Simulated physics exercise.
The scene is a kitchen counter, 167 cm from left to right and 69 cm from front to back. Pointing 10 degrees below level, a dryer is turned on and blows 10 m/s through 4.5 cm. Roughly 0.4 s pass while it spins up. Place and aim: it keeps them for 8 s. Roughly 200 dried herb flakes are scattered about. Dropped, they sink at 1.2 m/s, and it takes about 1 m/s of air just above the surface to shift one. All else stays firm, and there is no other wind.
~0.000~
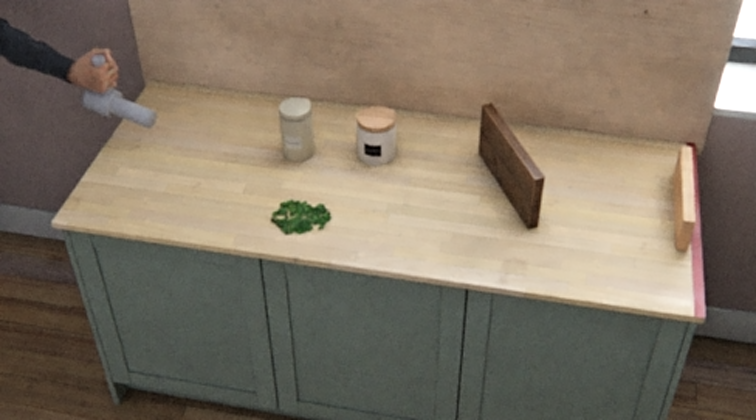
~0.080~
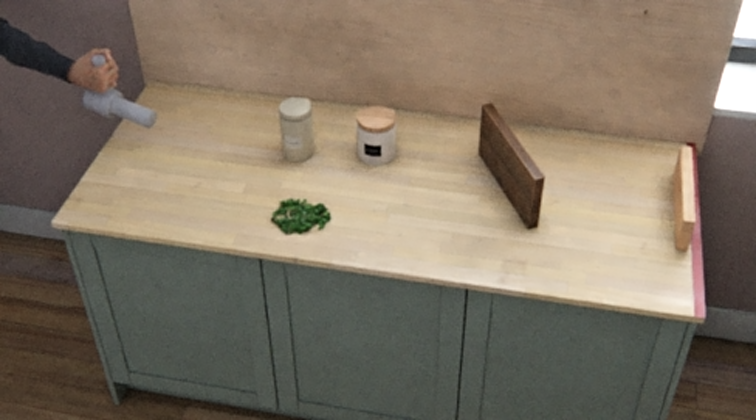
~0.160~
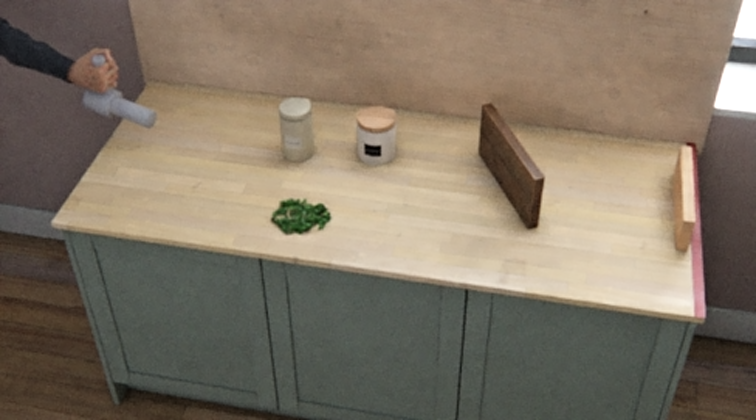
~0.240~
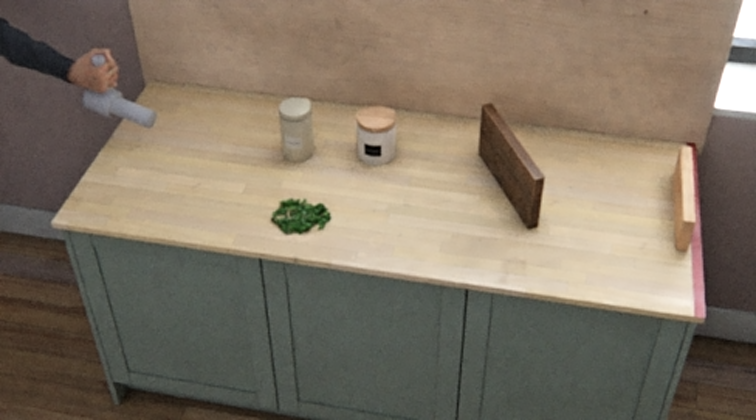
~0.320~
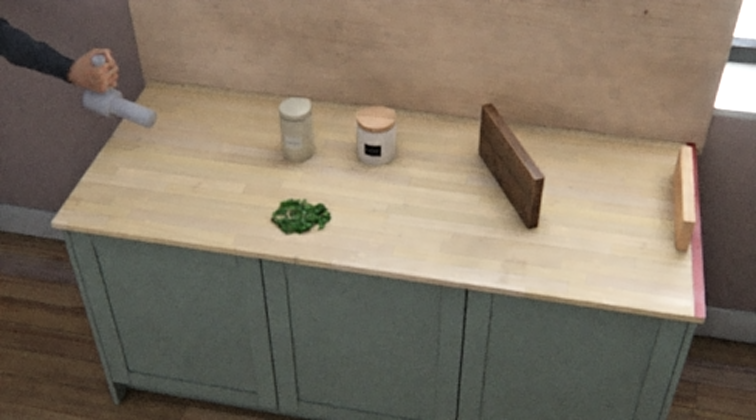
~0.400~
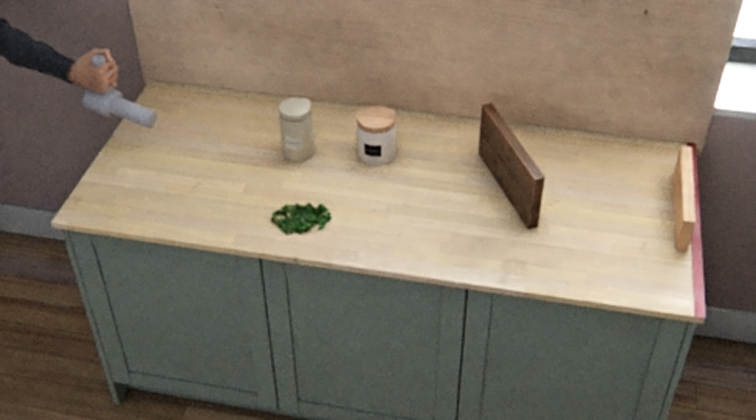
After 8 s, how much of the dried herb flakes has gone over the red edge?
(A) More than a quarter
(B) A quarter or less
Option B: A quarter or less.
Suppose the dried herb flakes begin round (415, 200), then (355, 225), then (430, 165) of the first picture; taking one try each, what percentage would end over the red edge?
Try by try: About 80 per cent, 2 per cent and 2 per cent.
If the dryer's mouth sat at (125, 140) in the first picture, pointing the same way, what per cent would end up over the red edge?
I'd expect close to 20 per cent.
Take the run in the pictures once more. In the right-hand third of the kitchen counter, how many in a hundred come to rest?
Something close to 0 % ends up there.
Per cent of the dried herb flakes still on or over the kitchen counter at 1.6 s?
Near 0 %.
After 1.6 s, 2 % are over the red edge; 98 % have settled or left.
After 2.6 s, 2 % are over the red edge; 100 % have settled or left.
After 4.4 s, 2 % are over the red edge; 100 % have settled or left.
After 8.0 s, at the end, 2 % are over the red edge.
